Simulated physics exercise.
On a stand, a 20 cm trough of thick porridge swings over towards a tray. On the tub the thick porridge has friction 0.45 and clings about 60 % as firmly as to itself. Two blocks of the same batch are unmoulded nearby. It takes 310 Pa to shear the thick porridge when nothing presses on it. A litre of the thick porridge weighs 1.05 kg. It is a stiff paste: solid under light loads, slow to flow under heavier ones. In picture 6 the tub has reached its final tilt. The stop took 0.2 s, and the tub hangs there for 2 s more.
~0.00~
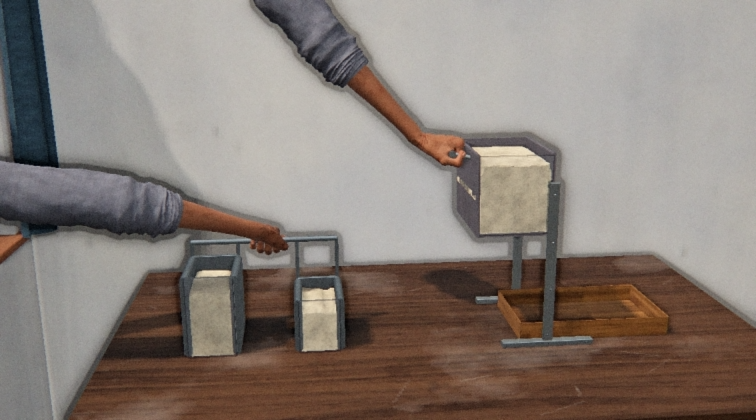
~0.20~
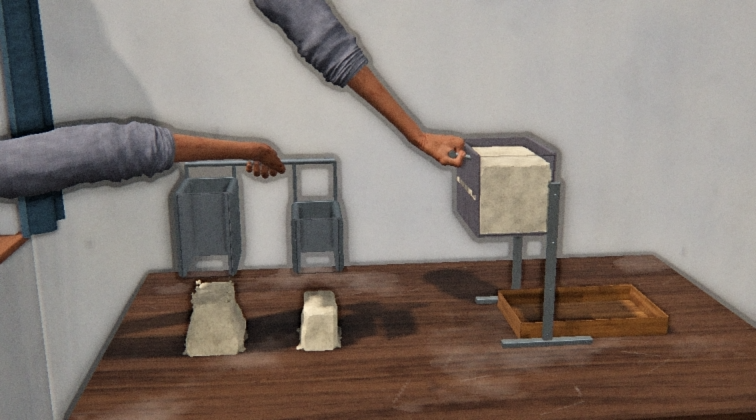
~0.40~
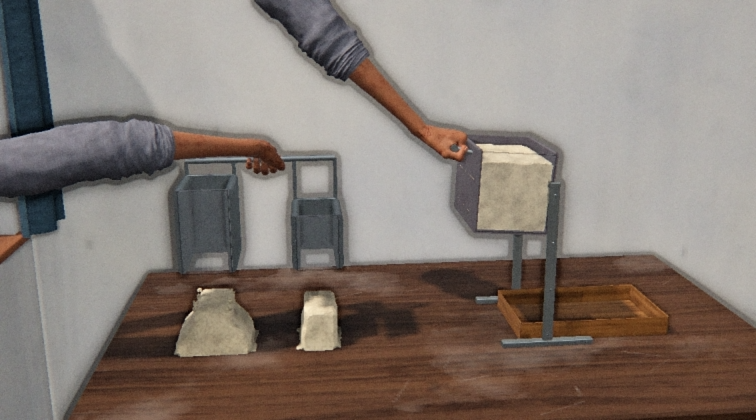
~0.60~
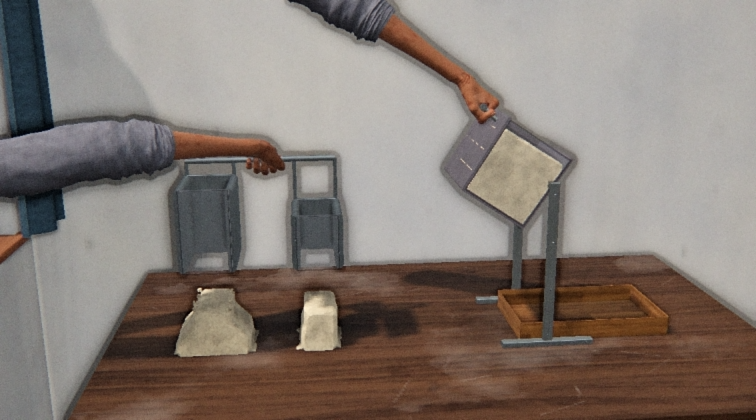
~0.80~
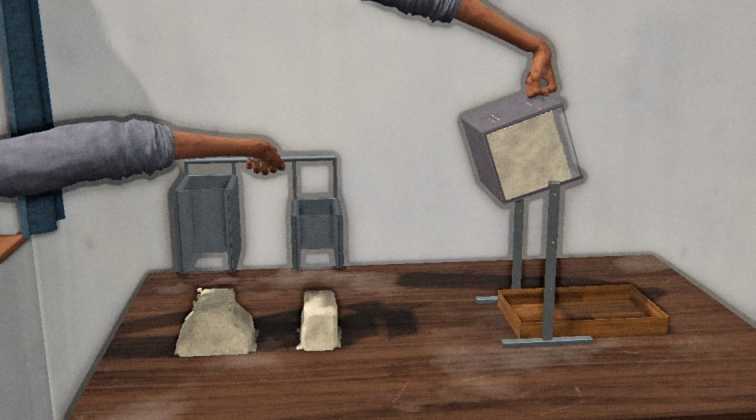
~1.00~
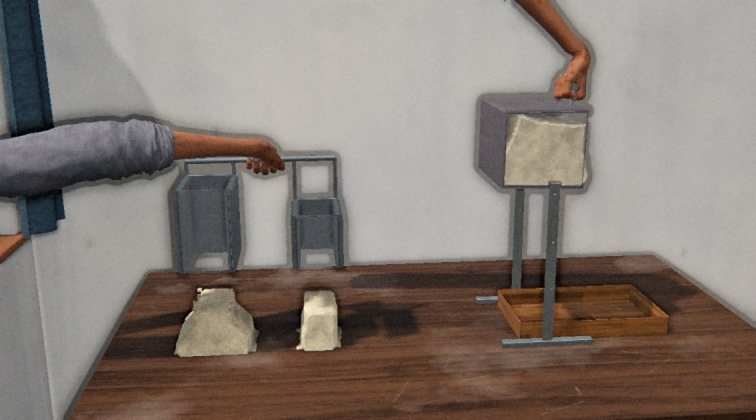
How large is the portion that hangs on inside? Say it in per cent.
Expect roughly 51 %.
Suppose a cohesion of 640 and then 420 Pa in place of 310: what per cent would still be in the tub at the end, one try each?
In turn about 100 %, 65 %.
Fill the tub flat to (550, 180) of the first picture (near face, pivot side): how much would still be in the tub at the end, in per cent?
In that case some 75 per cent.
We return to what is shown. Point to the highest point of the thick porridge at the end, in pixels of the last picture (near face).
Around (538, 151).
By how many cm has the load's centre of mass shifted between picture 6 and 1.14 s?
About 4 cm.
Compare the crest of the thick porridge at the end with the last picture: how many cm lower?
About 8 cm.
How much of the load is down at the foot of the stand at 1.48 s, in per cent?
About 25 %.
After 1.14 s, the tub is at 91 degrees and holds 81 %.
After 1.31 s, the tub is at 91 degrees and holds 61 %.
After 1.48 s, the tub is at 91 degrees and holds 52 %.
After 1.65 s, the tub is at 91 degrees and holds 51 %.
After 3.00 s, the tub is at 91 degrees and holds 51 %.
